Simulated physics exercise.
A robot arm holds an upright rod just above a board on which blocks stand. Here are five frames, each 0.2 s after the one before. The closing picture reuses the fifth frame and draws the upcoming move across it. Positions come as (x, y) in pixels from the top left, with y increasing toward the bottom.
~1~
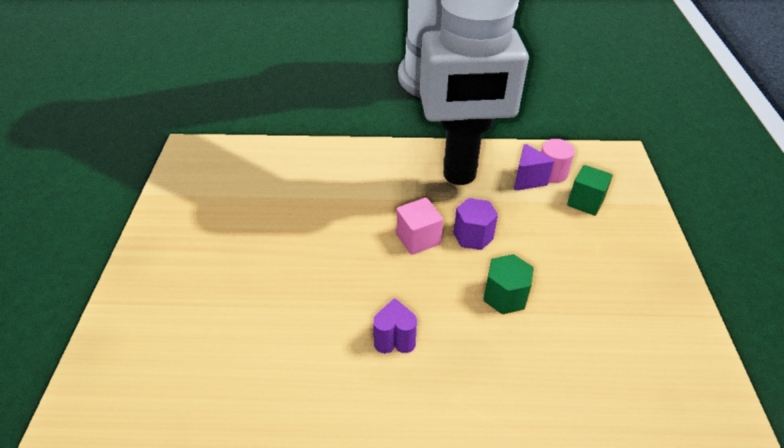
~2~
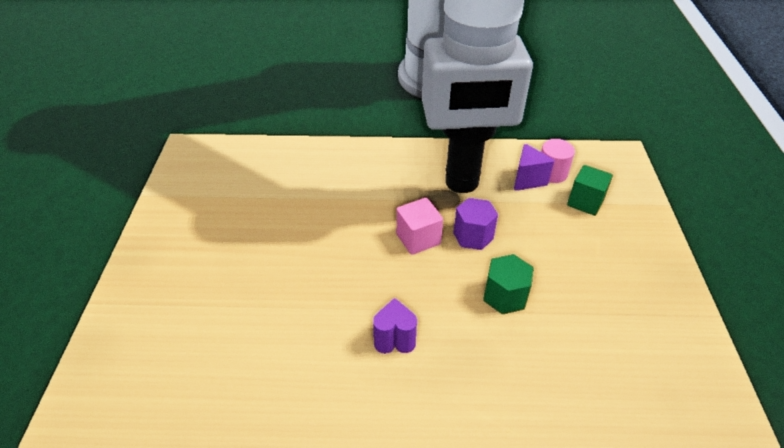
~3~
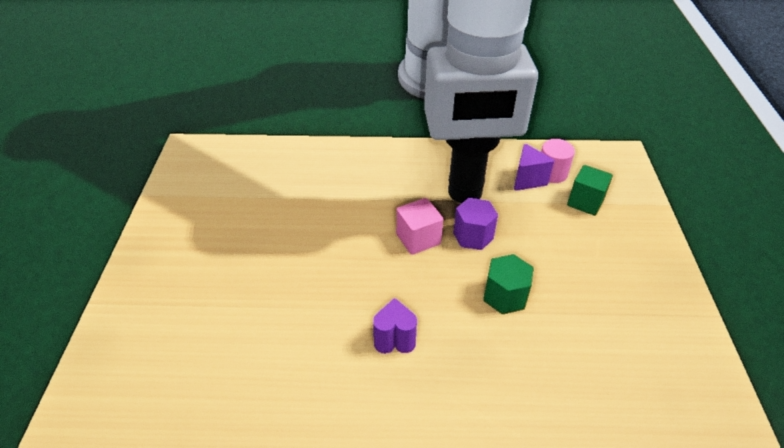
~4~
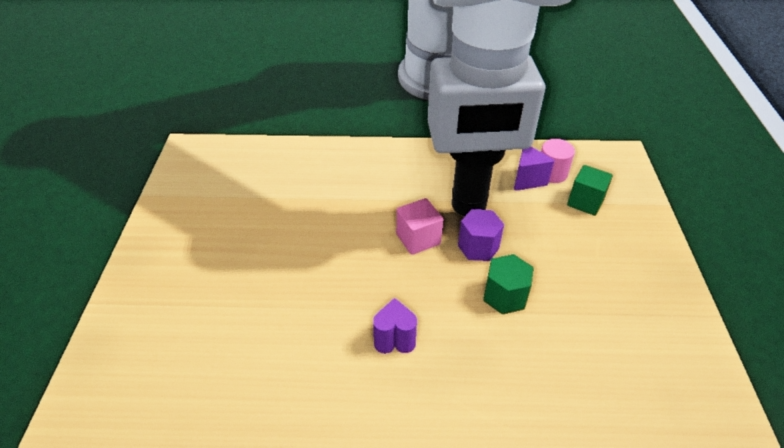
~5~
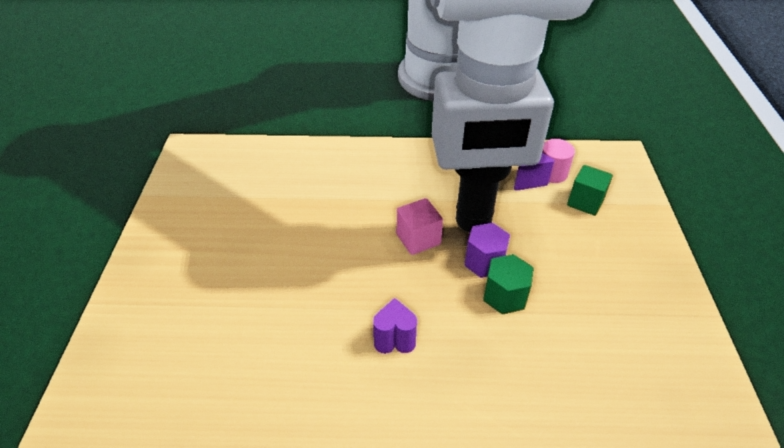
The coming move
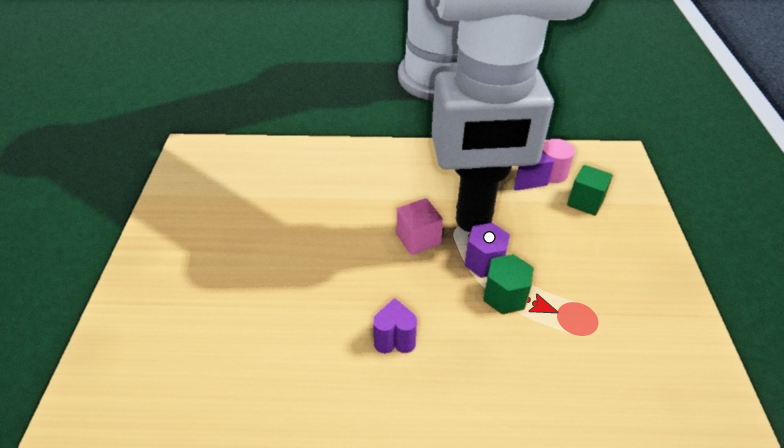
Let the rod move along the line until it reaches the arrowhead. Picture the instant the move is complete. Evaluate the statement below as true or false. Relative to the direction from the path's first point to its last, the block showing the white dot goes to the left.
The statement is incorrect.
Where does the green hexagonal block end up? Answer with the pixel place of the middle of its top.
The answer is (564, 364).
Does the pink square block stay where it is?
Yes, I think so.
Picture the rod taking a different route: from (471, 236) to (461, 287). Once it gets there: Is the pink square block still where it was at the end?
I believe so.
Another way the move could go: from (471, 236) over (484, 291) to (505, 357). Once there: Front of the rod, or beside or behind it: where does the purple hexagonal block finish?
The rod still has the purple hexagonal block in front of it when the path ends.
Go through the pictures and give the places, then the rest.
Lower end of the rod (460, 175), tops of blocks, pink square block (420, 213), purple hexagonal block (477, 211), green hexagonal block (511, 271), in the first picture.
Rod (462, 183), blocks as before, in the second picture.
Rod (465, 193), blocks as before, in the third picture.
Rod (469, 206), purple hexagonal block (483, 222), in the fourth picture.
Rod (474, 221), pink square block (420, 213), purple hexagonal block (489, 237), green hexagonal block (511, 271), in the fifth picture.
The drawn path runs from (471, 236) over (490, 270) and (527, 300) to (578, 319); the dot is on the purple hexagonal block.
On the path given first. One third of the way, rod (493, 256); purple hexagonal block (512, 275); green hexagonal block (535, 308).
Two thirds of the way, rod (532, 285); purple hexagonal block (548, 309), turned 15° clockwise; green hexagonal block (560, 348), turned 15° clockwise.
At the end, rod (583, 304); pink square block not moved; purple hexagonal block (565, 323), turned 30° clockwise; green hexagonal block (564, 364), turned 30° clockwise.
